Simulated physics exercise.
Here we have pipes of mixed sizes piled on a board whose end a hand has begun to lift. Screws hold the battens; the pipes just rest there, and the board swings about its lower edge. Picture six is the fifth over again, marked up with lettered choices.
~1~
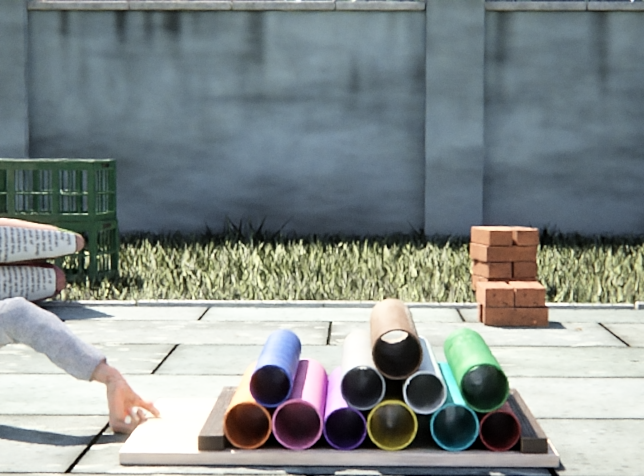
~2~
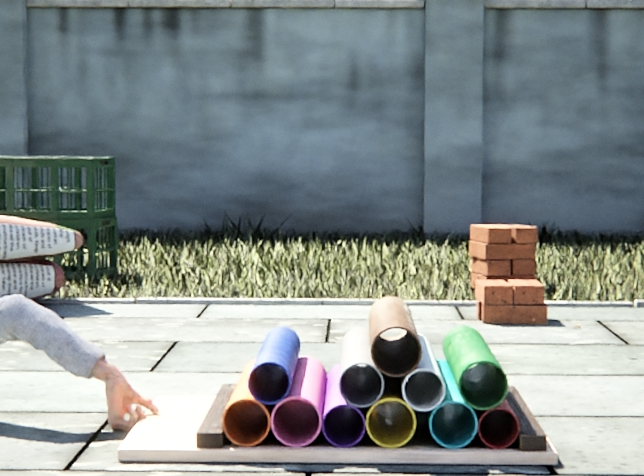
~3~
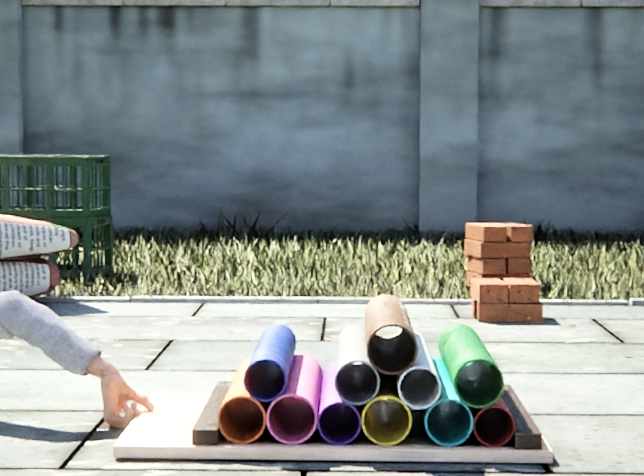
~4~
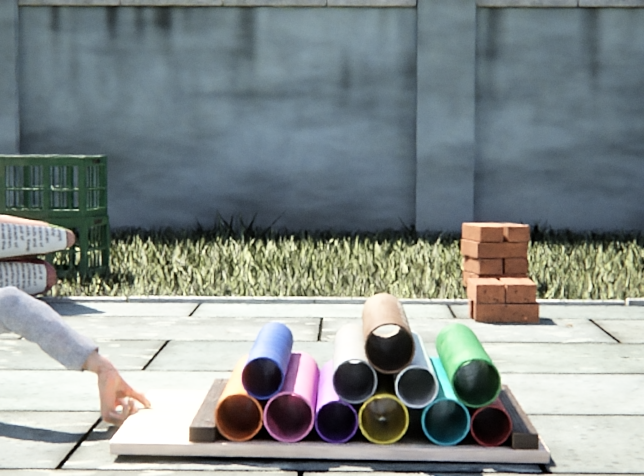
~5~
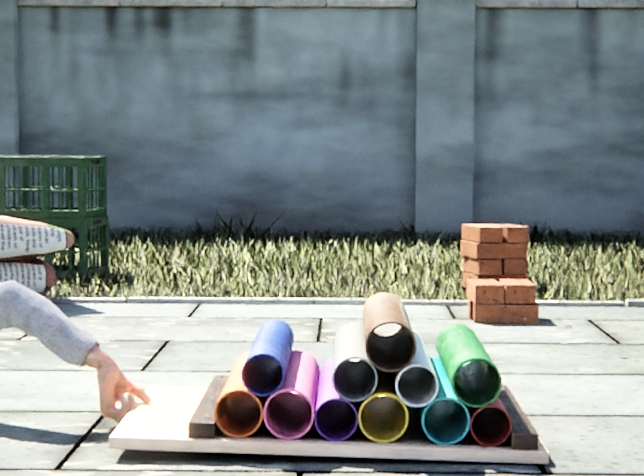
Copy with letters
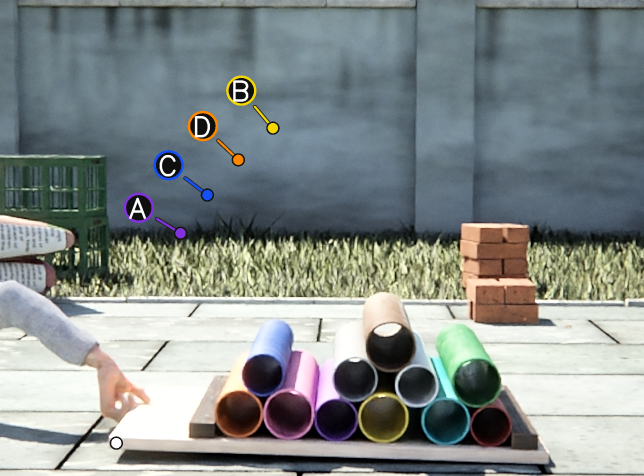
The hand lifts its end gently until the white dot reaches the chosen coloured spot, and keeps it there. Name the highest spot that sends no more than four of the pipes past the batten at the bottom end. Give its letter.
Stop at A.
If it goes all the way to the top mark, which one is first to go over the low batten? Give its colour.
The green one.
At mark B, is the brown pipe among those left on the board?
No, with B.
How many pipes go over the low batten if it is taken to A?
With A, three.
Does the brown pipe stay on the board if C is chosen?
No.
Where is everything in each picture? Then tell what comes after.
Yellow pipe (392, 425); turquoise pipe (455, 427), in the first frame.
Blue pipe (269, 383), in the second frame.
Board (334, 417); orange pipe (242, 419); pink pipe (292, 419); purple pipe (339, 423), in the third frame.
Board (331, 416); orange pipe (239, 417); pink pipe (289, 417), in the fourth frame.
Board (331, 414); orange pipe (239, 413); pink pipe (289, 414), in the fifth frame.
On the marked copy, A at (181, 233); B at (273, 128); C at (207, 195); D at (238, 160); the white dot at (117, 443).
With A. Early on, board at 18°.
Further on, board at 31°.
At the end, board at 31°, three over the low batten (white, green, brown).
As for the rest, B five over the low batten; C five over the low batten; D five over the low batten.
